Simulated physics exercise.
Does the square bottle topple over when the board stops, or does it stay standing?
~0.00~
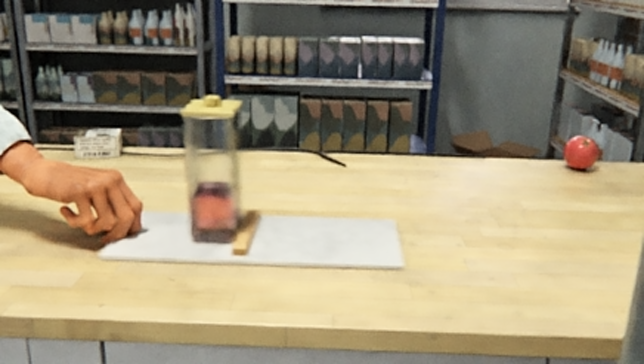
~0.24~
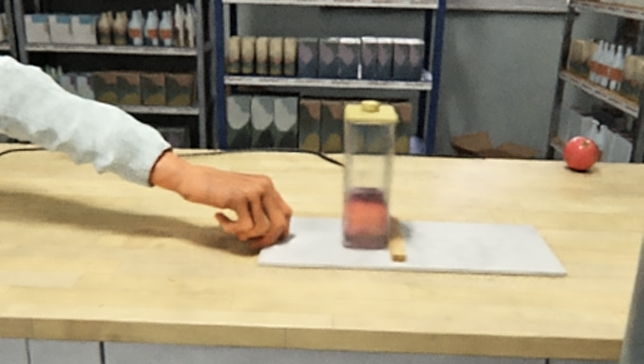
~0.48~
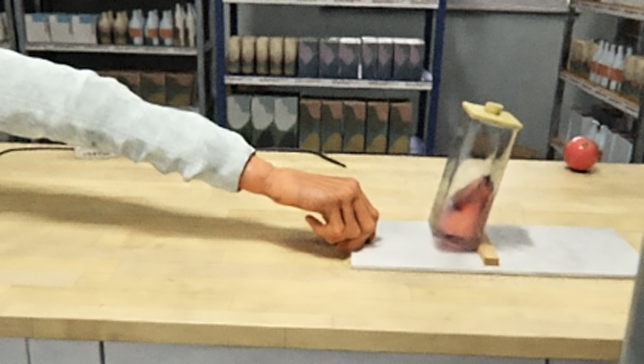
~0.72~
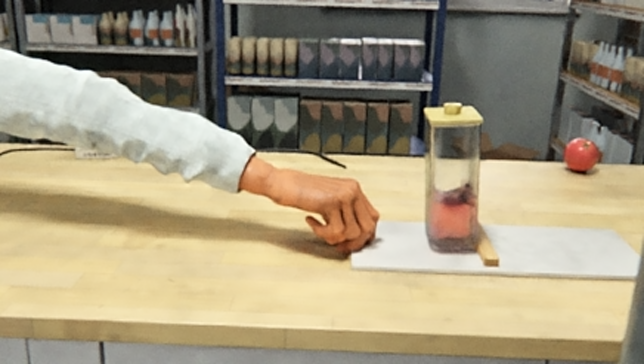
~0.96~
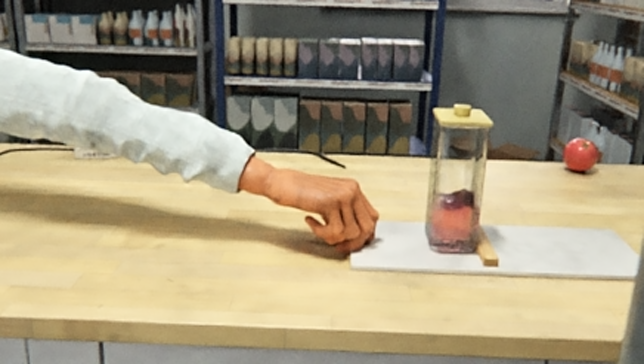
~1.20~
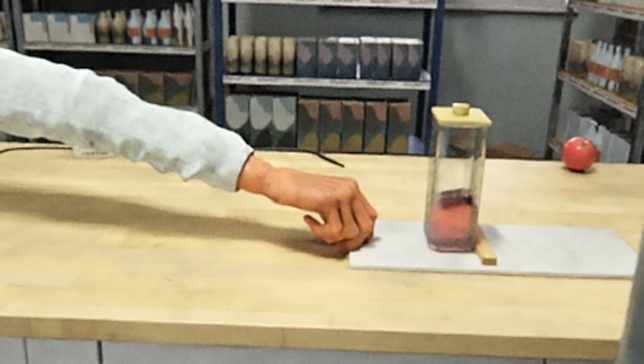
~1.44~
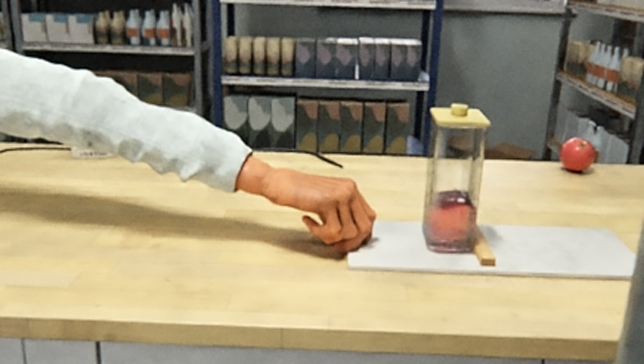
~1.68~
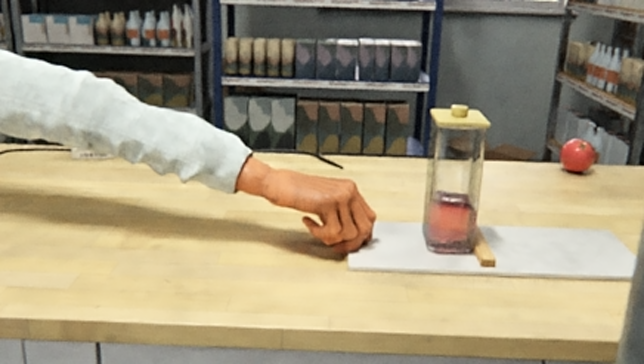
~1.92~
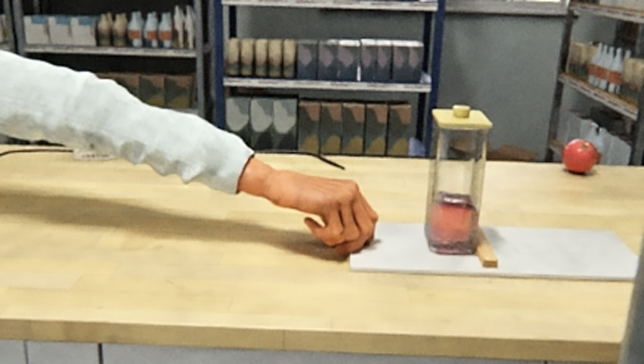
It stays standing. It tips to the right as the board stops, then rocks back upright on the board.
